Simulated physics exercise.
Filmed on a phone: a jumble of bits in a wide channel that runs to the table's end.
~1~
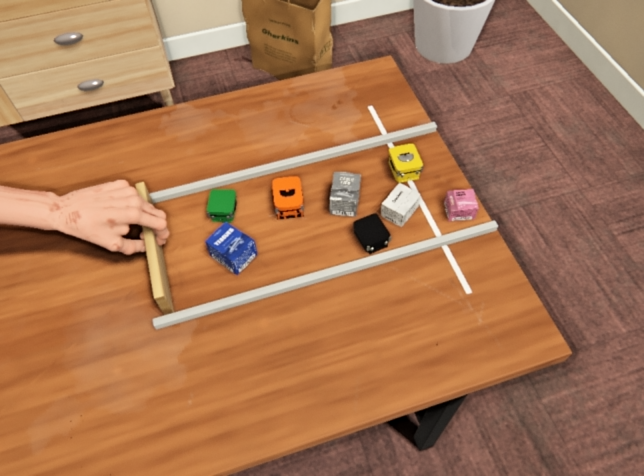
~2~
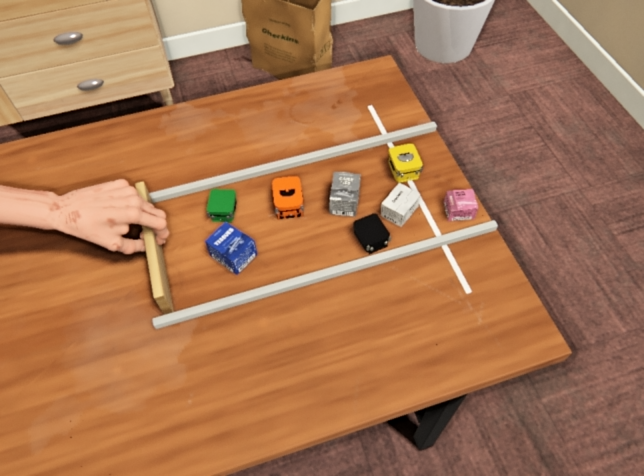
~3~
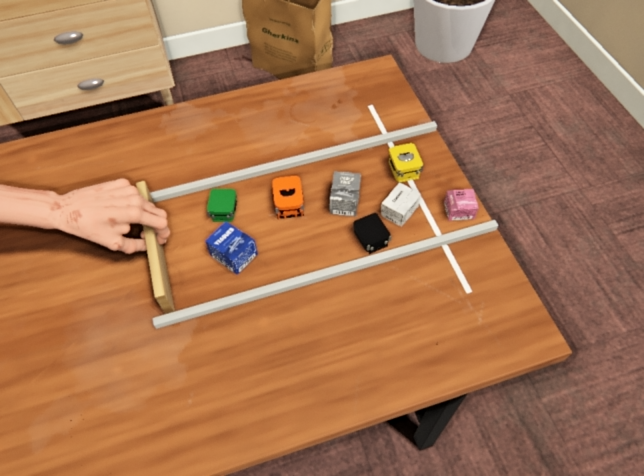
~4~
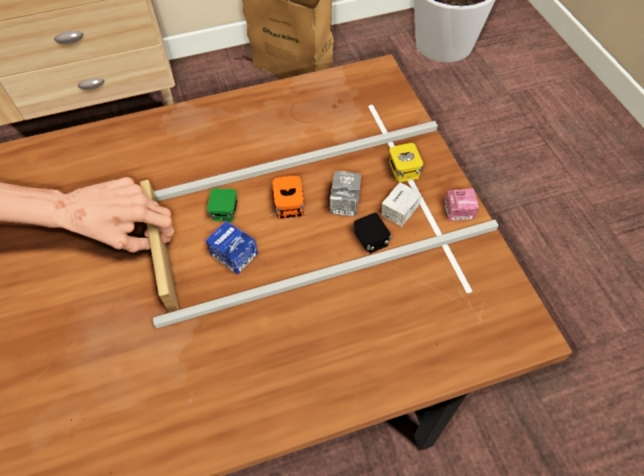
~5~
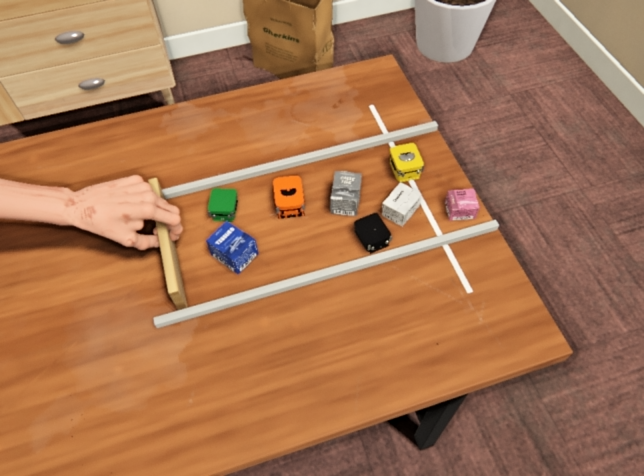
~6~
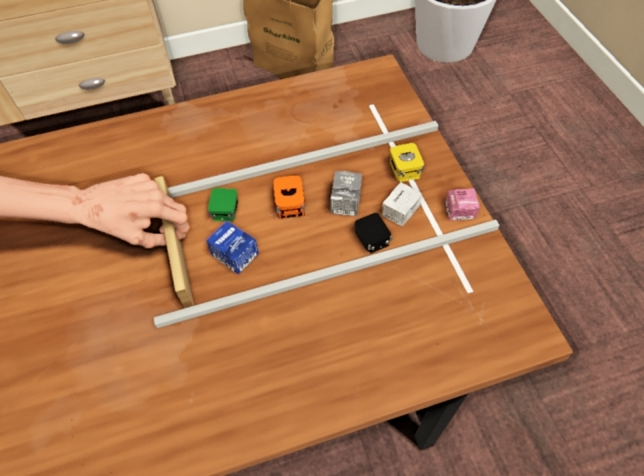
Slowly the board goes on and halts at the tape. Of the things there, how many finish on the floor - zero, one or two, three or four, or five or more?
One or two finish on the floor.
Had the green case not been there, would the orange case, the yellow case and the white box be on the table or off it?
Orange case safe, yellow case gone, white box gone.
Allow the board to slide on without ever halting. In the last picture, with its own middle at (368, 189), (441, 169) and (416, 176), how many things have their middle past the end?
First 0, next 5, last 2.
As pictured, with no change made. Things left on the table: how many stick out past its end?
The overhang total is 2.
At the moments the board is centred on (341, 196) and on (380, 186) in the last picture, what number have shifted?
Moved so far: 6, later 8.
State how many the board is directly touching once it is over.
It ends up touching 3.
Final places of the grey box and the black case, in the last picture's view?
In the last picture the grey box sits at (464, 176) while the black case sits at (476, 211).
Soon after, none off yet; pink box at rest near (462, 205); yellow case at rest near (406, 163); white box at rest near (402, 204).
Then, none off yet; pink box at rest near (462, 205); yellow case at rest near (406, 163); white box moving near (405, 205).
Further on, none off yet; pink box moved about its own width near (483, 206); yellow case moved about its own width near (423, 154); white box moved well along near (459, 193).
At rest, the number that fall off is one or two; fallen, white box and pink box.
